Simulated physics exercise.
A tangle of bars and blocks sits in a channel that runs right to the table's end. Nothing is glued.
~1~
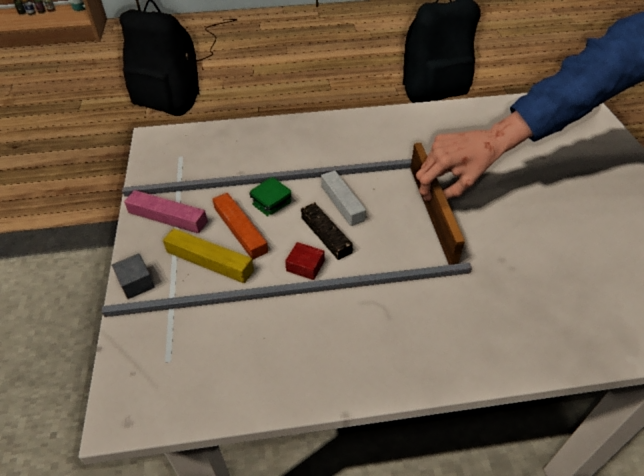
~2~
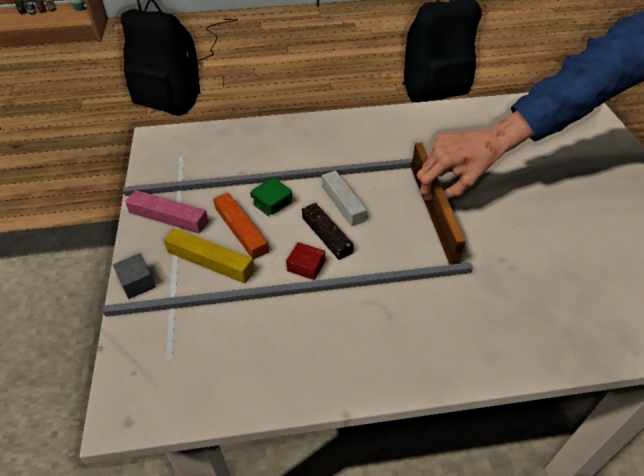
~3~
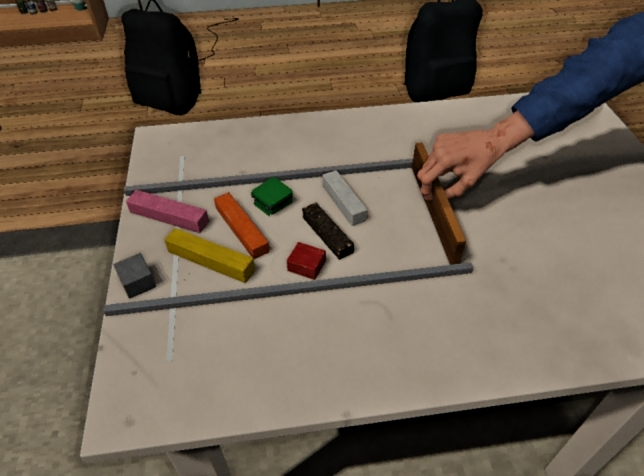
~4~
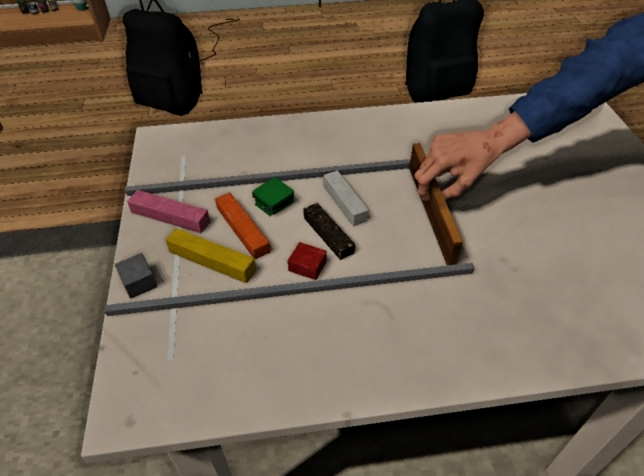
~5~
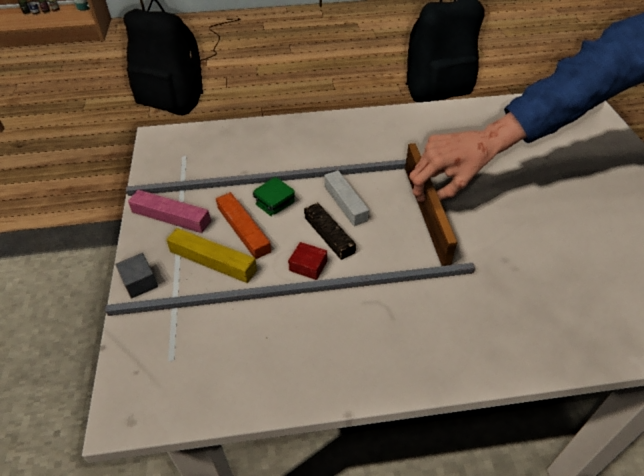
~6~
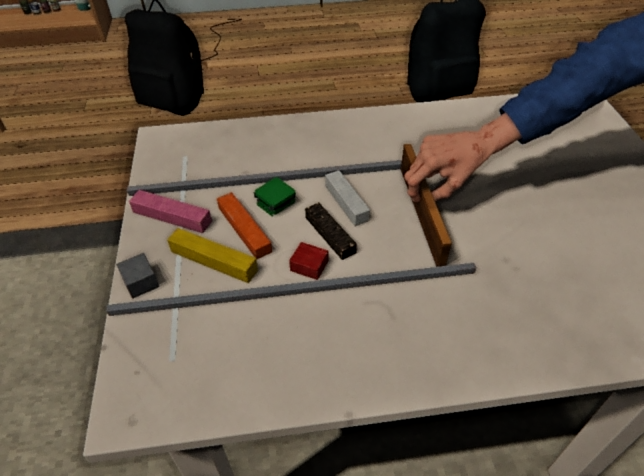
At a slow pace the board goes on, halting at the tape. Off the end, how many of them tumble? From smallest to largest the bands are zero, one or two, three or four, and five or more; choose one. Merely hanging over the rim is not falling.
The right band is three or four.
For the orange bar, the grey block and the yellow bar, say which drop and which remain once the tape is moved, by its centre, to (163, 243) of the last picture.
Orange bar - goes down, grey block - goes down, yellow bar - goes down.
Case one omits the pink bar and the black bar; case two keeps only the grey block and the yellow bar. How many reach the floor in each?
1 for the first case, 1 for the second.
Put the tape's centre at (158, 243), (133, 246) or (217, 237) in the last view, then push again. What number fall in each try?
Taken one after another, the numbers are 4, 6 and 0.
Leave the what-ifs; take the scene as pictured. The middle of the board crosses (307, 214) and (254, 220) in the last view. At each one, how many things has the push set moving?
That gives 4 for the first and 7 for the second.
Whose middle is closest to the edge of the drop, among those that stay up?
It would be the orange bar.
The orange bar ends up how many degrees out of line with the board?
About 20 degrees.
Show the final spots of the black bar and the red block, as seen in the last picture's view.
The black bar finishes at (155, 249); the red block finishes at (159, 287).
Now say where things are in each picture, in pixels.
Grey block (133, 276); pink bar (166, 211); yellow bar (208, 255); board (434, 201); tape (176, 242), in the first frame.
Pink bar (167, 211); white bar (343, 198), in the second frame.
Yellow bar (210, 255); green case (273, 197), in the third frame.
Grey block (136, 276); board (433, 201), in the fourth frame.
Pink bar (169, 211); black bar (329, 230), in the fifth frame.
Grey block (138, 276); pink bar (170, 211); yellow bar (212, 255); board (423, 202); tape (180, 241), in the sixth frame.
A little later, none off yet; grey block at rest near (138, 276); pink bar at rest near (170, 211); yellow bar at rest near (212, 255).
Next, none off yet; grey block at rest near (138, 276); pink bar shifted a little near (156, 214); yellow bar shifted a little near (189, 257).
When it is over, the number that fall off is three or four; down, yellow bar, pink bar and grey block.
